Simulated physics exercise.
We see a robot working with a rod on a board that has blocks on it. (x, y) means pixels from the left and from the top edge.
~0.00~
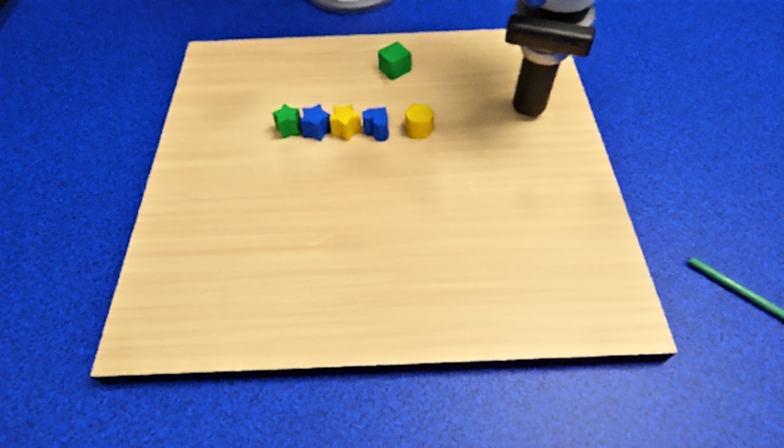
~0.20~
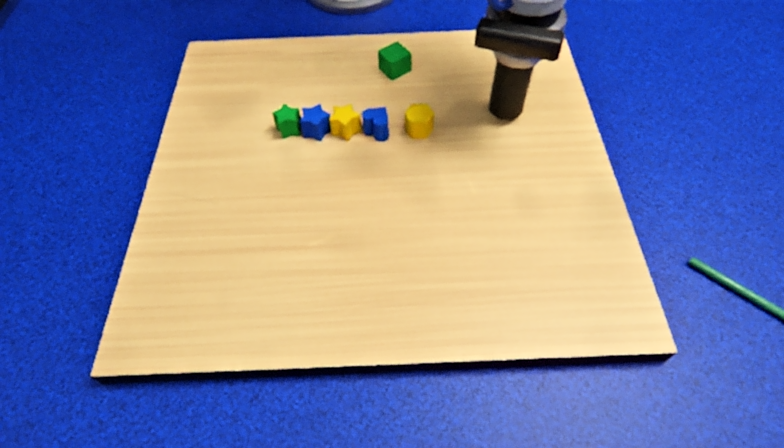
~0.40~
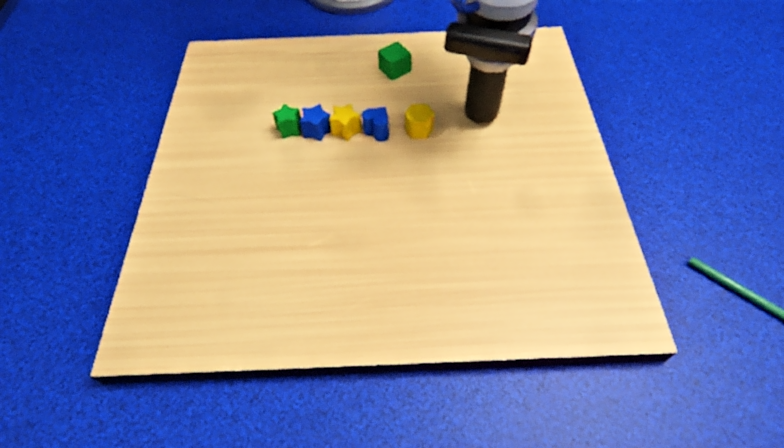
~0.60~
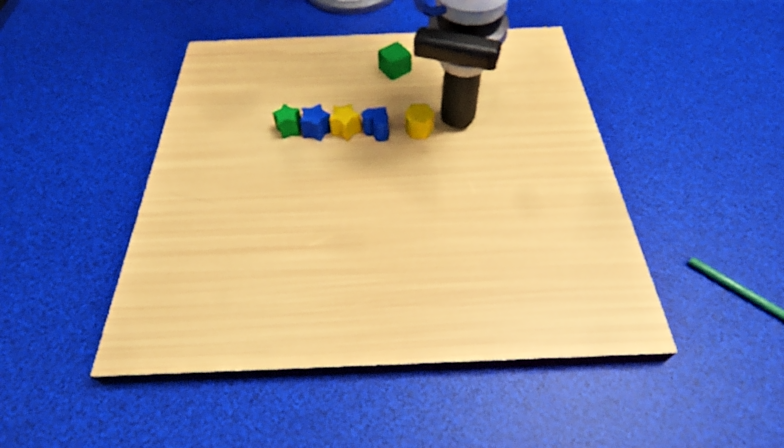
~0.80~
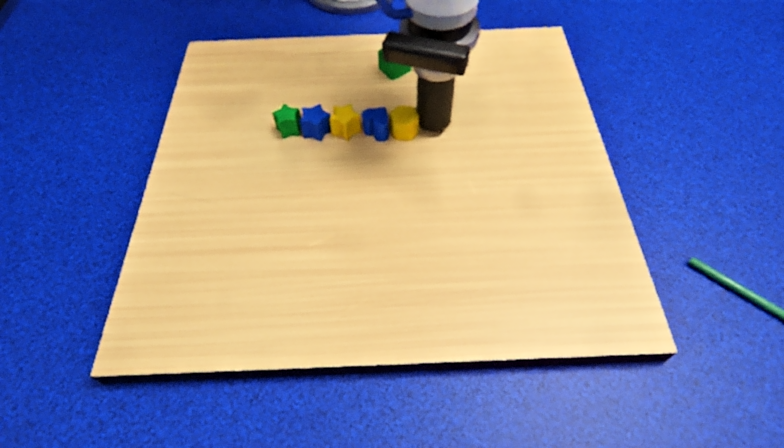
On a wooden board, a robot arm moves left and nudges a yellow block left.
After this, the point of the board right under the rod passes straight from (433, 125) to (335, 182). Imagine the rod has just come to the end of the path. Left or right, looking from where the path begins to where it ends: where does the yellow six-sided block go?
That block drifts right.
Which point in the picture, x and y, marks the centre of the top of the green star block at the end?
I think it will end close to (269, 111).
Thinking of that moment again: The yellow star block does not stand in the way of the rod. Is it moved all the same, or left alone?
It does get moved.
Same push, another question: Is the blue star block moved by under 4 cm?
The answer is yes.
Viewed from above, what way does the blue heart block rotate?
Prediction: Clockwise.
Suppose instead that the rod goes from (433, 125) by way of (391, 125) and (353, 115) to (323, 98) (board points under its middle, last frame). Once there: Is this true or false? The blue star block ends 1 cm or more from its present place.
It is true.
On the path given first. One third of the way, rod (402, 138); green star block (271, 111), turned 20° anticlockwise; blue star block (295, 110); yellow star block (319, 111), turned 15° clockwise; blue heart block (347, 119), turned 25° clockwise; yellow six-sided block (369, 128), turned 35° clockwise.
Two thirds of the way, rod (369, 157); green star block (269, 111), turned 20° anticlockwise; blue star block (293, 110), turned 15° anticlockwise; yellow star block (318, 108); blue heart block (339, 119), turned 70° clockwise; yellow six-sided block (335, 140), turned 65° clockwise.
At the end, rod (334, 177); green star block (269, 111), turned 20° anticlockwise; blue star block (293, 110), turned 15° anticlockwise; yellow star block (318, 108); blue heart block (339, 119), turned 70° clockwise; yellow six-sided block (319, 143), turned 135° clockwise.
